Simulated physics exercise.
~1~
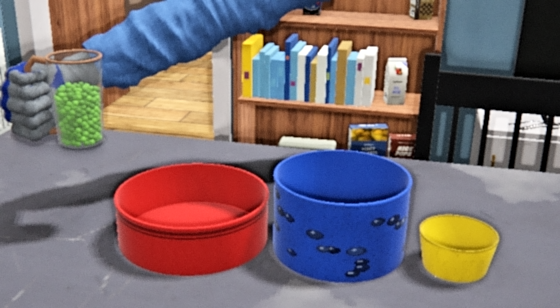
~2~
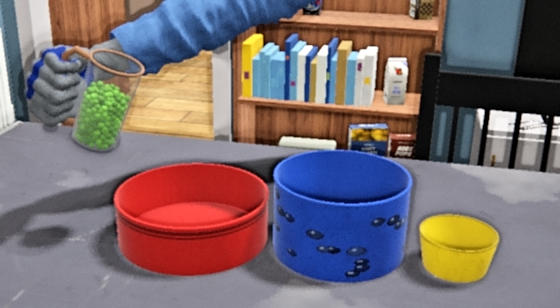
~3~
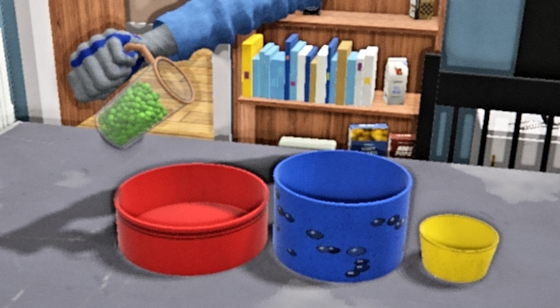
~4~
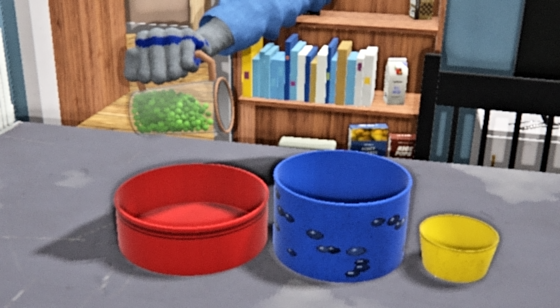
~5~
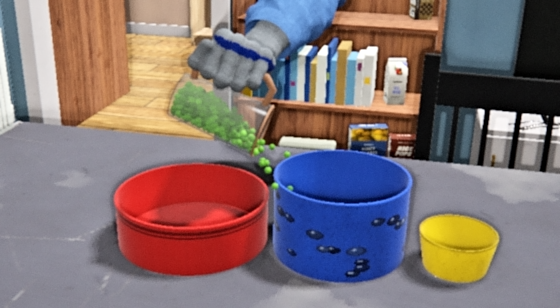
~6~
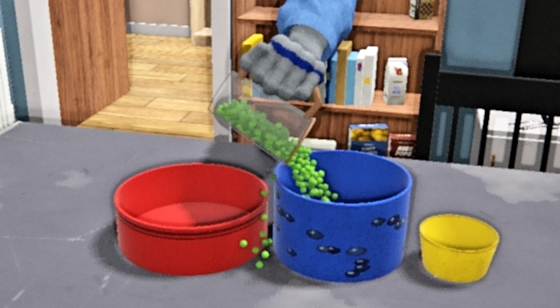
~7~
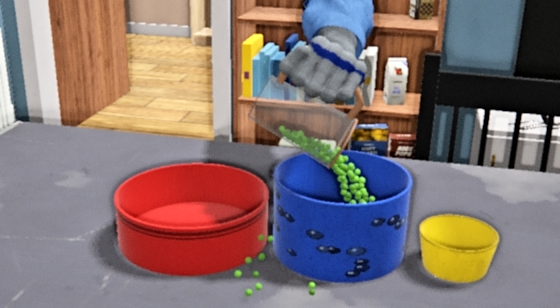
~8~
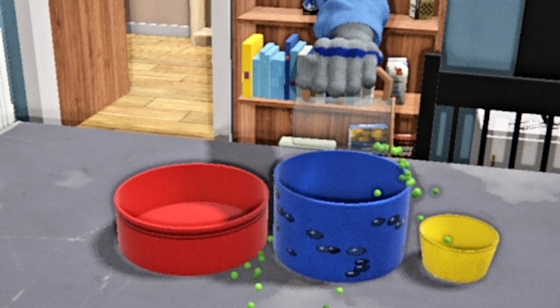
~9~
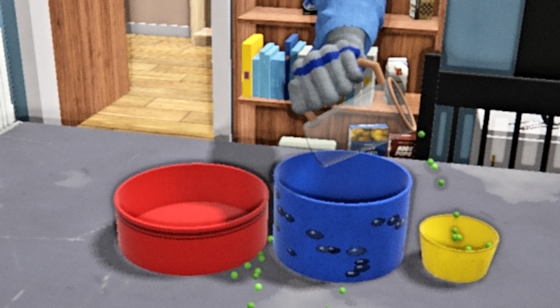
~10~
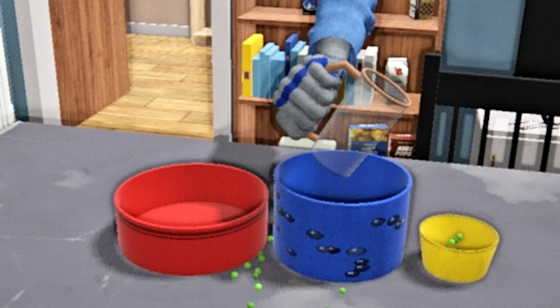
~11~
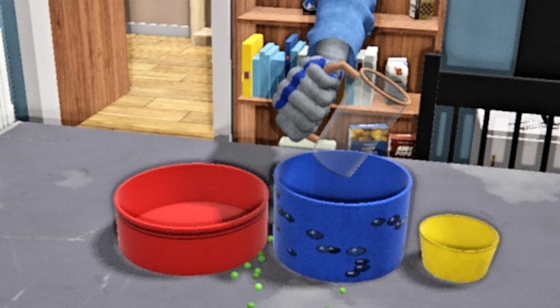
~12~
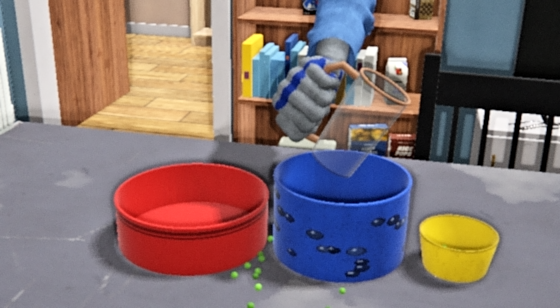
A gloved hand carried a clear cup of green peas rightward and tipped it over a blue pot, where most of them fell, while some scattered on the table and a few dropped into the yellow dish; the red pot stayed empty.
